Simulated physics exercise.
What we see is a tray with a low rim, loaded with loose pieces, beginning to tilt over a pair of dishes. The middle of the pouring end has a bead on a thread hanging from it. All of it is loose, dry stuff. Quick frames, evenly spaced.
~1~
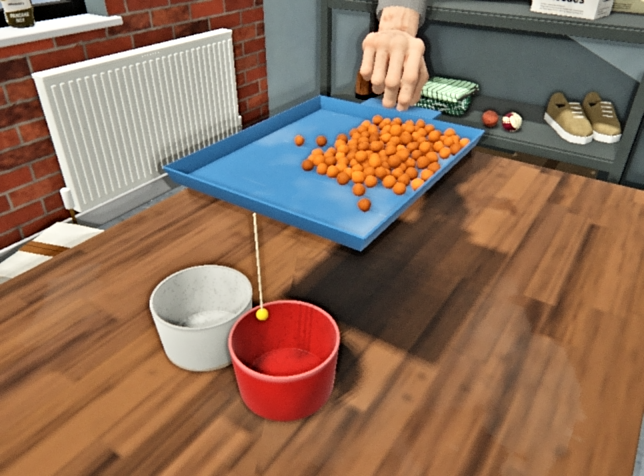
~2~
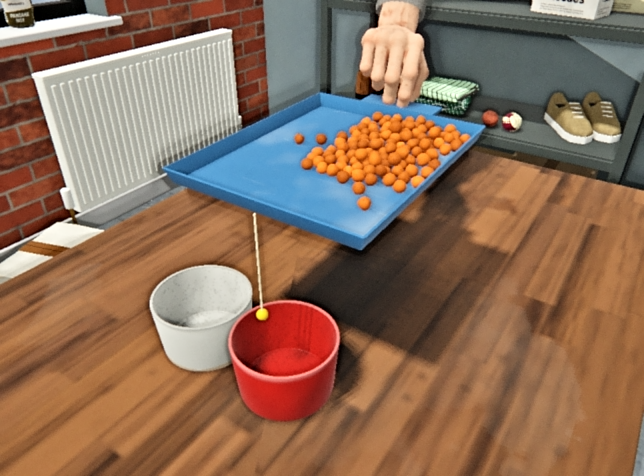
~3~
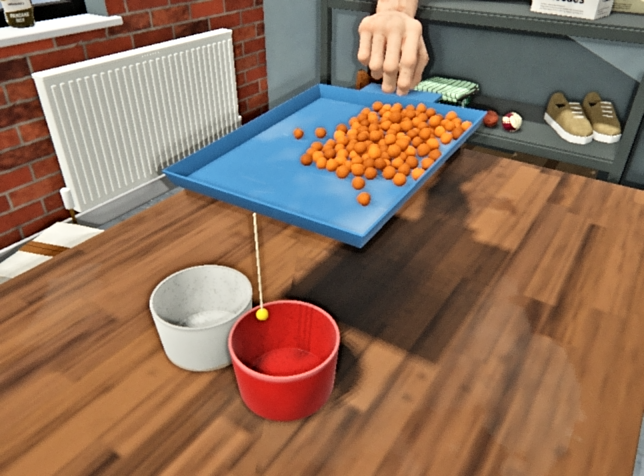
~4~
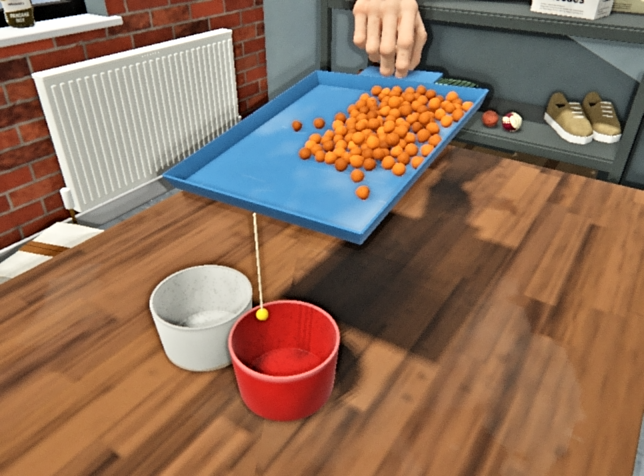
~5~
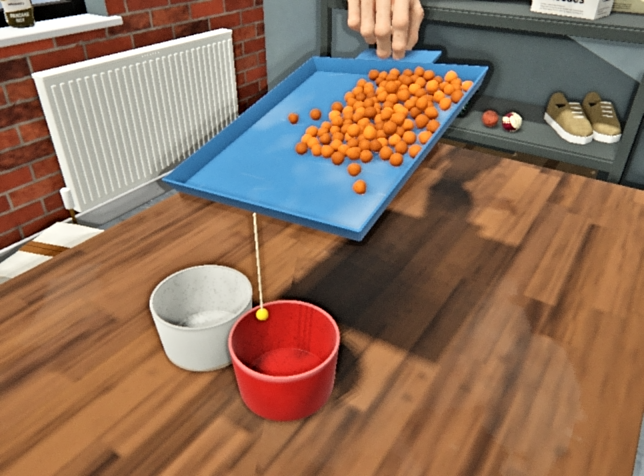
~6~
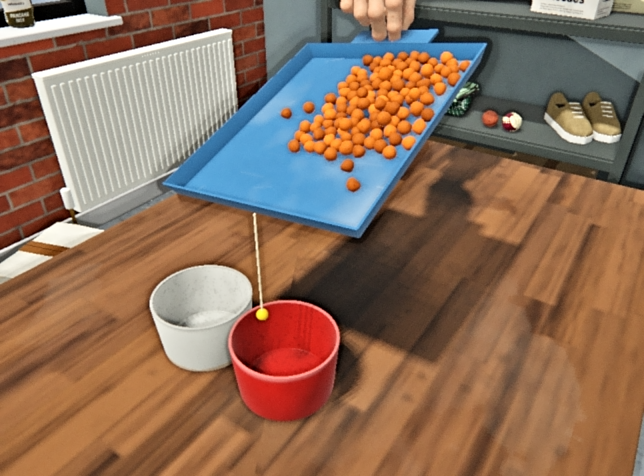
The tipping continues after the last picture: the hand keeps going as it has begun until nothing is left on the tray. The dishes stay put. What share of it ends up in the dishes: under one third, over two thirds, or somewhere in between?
Somewhere in between.
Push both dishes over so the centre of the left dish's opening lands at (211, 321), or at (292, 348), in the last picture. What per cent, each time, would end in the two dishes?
About 50 per cent first, then about 0 per cent.
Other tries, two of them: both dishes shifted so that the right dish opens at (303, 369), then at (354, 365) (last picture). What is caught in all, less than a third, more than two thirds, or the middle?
In order of the places: One to two thirds, then below one third.
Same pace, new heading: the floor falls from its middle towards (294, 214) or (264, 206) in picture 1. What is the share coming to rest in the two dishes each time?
The first try gives close to 20 per cent, the second close to 20 per cent.
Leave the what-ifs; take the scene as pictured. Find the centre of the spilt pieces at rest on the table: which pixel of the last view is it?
Centre at rest: About (128, 404).
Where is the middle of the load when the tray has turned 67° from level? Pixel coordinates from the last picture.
Roughly at (192, 232).
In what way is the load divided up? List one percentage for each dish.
Final split: Left dish some 50 per cent, right dish some 0 per cent.
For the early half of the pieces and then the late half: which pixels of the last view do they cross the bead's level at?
First part (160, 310), rest (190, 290).
Soon, tray tipped steeply; about half on the tray; a stray few in the right dish; a stray few in the left dish; about a quarter outside both; about a quarter in the air.
A while on, tray tipped past a quarter turn; about half in the left dish; about half outside both; a stray few in the air.
Towards the end, tray tipped past a quarter turn; about half in the left dish; about half outside both.
Finally, tray tipped past a quarter turn; none in the right dish; about half in the left dish; about half outside both.
